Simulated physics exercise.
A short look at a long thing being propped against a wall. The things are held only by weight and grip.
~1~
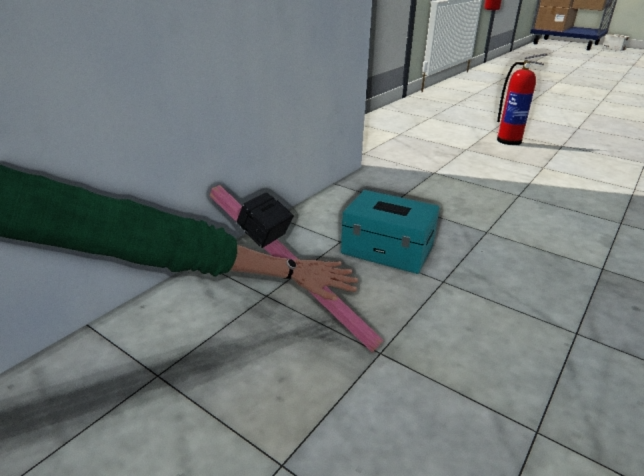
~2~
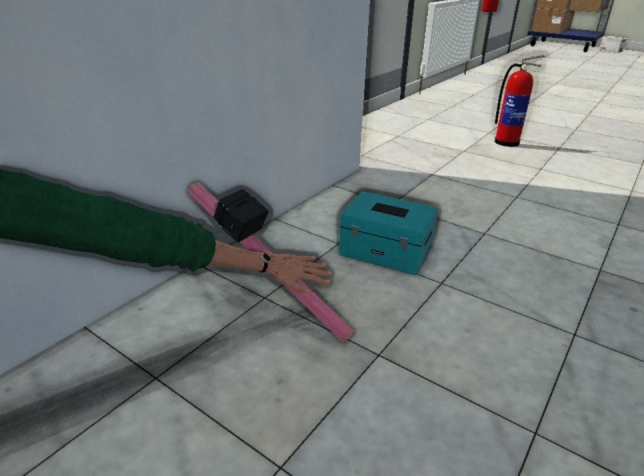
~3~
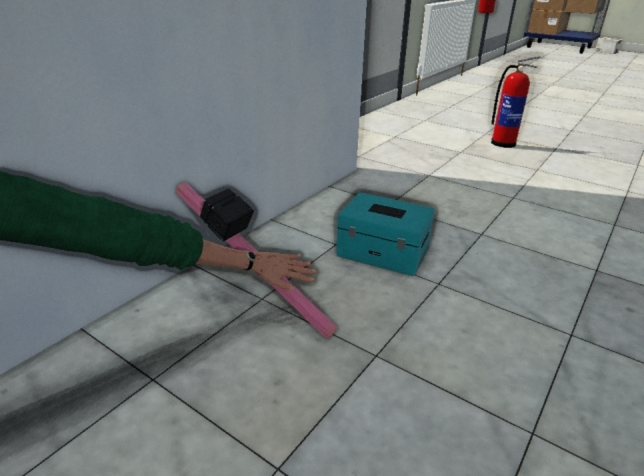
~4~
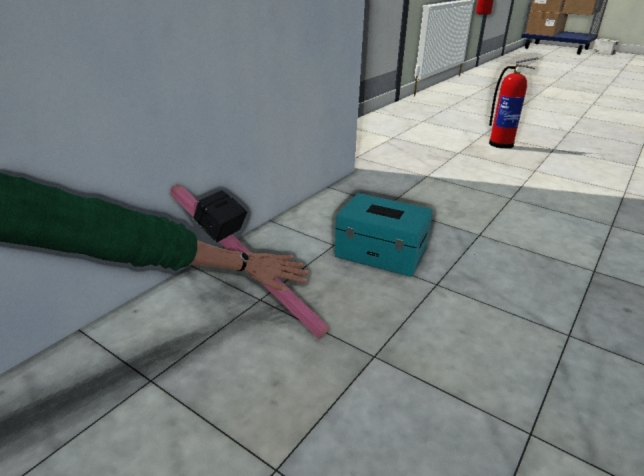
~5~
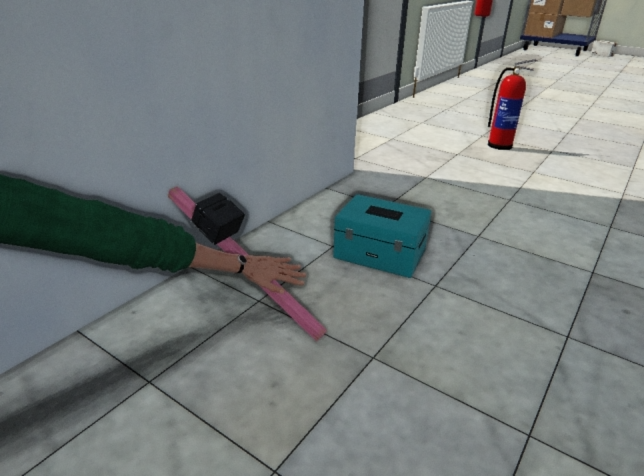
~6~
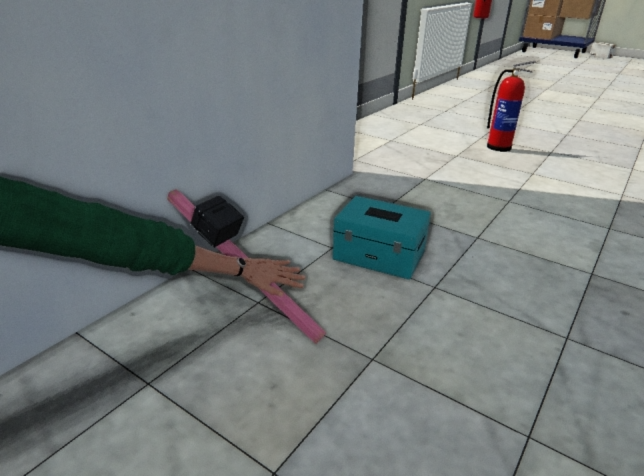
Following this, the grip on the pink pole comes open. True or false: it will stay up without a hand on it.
False.
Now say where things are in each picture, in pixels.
The first picture shows on its way; pink pole (292, 264); turquoise toolbox (390, 230).
The second picture shows on its way; pink pole (267, 258); turquoise toolbox (388, 231).
The third picture shows on its way; pink pole (253, 257); turquoise toolbox (385, 232).
The fourth picture shows on its way; pink pole (246, 258); turquoise toolbox (383, 233).
The fifth picture shows leant on the wall, still held; pink pole (244, 260); turquoise toolbox (382, 234).
The sixth picture shows leant on the wall, still held; pink pole (243, 263); turquoise toolbox (381, 236).
Then, 0.30 s past the last view, pink pole 21° lower than it was left near (253, 297).
Then, 0.40 s past the last view, pink pole 26° lower than it was left near (254, 296).
Finally, moved from the start, pink pole; turquoise toolbox still in place. Final places as the last picture's camera would see them, pink pole near (256, 305). The pole gives way.
